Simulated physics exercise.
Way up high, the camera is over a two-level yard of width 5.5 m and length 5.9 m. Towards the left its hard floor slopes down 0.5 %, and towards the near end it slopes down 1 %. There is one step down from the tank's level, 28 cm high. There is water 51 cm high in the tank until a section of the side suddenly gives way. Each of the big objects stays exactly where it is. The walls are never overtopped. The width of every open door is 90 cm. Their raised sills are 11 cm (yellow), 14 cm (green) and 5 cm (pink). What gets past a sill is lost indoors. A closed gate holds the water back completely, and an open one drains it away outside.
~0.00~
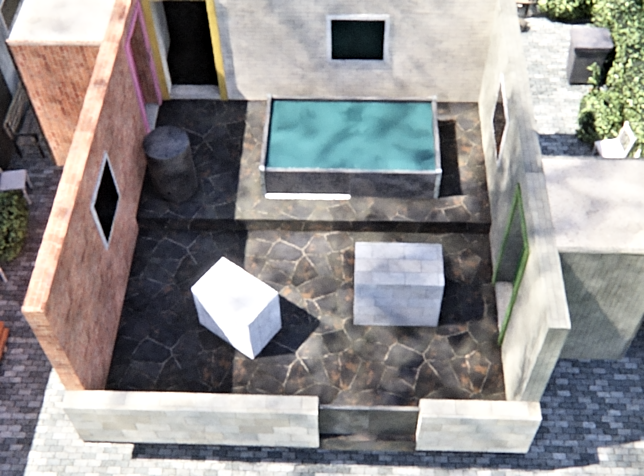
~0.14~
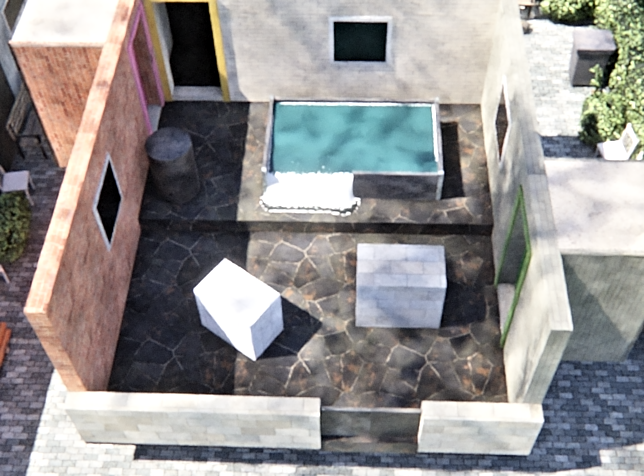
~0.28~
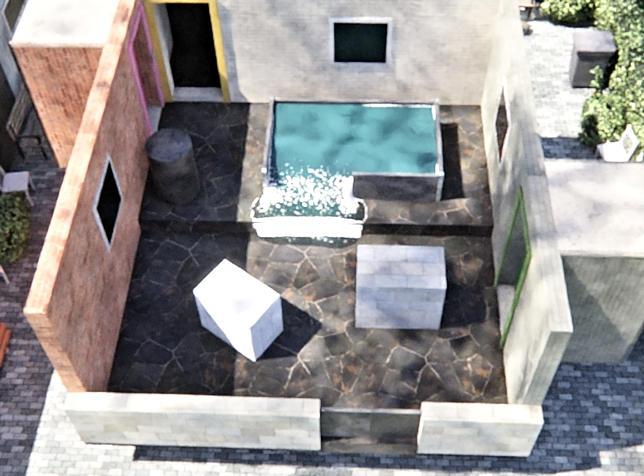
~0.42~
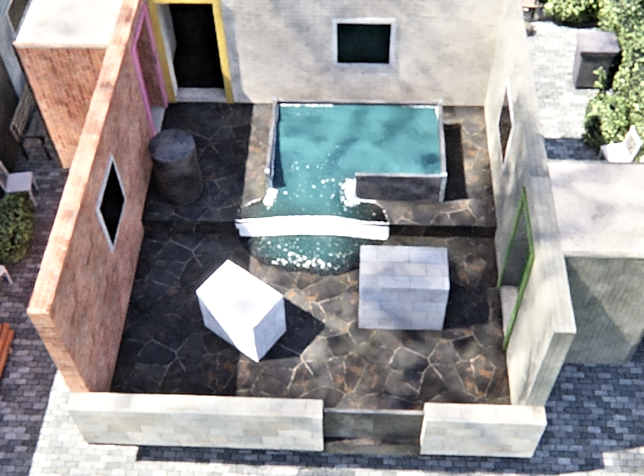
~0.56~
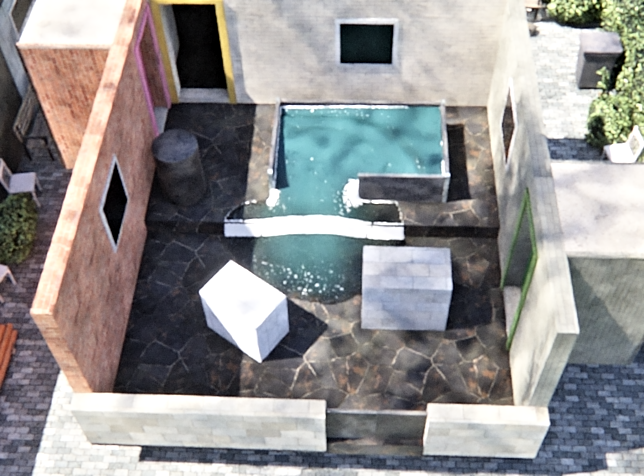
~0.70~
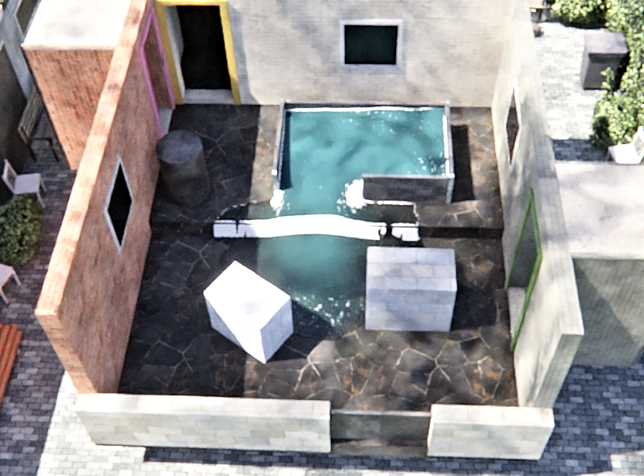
In this clip, water pours out through the front-left side of a raised teal tank in a walled stone yard, runs over the step, and spreads across the dark lower floor between two pale blocks.
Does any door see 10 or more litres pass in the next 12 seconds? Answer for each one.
Answer per door: The yellow door, no; the green door, no; the pink door, no.
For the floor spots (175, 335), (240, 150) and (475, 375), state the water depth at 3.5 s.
3, 0 and 5 cm.
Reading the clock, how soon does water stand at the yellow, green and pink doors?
Arrival: Yellow not in the 12 s, green 2.2 s, pink not in the 12 s.
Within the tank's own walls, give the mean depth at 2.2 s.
It averages close to 27 cm.
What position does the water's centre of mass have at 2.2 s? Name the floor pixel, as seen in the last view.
About (331, 240).
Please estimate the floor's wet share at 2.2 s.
Around 45 per cent.
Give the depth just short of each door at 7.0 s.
Readings (cm): Yellow = 0; green = 9; pink = 0.
After 1.4 s water covers 30 % of the floor and is deepest (36 cm) near (268, 311); yellow door not reached, green door not reached, pink door not reached.
After 2.2 s water covers 45 % of the floor and is deepest (32 cm) near (350, 427); yellow door not reached, green door not reached, pink door not reached.
After 3.5 s water covers 60 % of the floor and is deepest (28 cm) near (512, 433); yellow door not reached, green door 8 cm at the sill, 0 L in, pink door not reached.
After 7.0 s water covers 65 % of the floor and is deepest (20 cm) near (280, 312); yellow door not reached, green door 9 cm at the sill, 0 L in, pink door not reached.
After 12.0 s water covers 65 % of the floor and is deepest (18 cm) near (112, 420); yellow door not reached, green door 11 cm at the sill, 0 L in, pink door not reached.
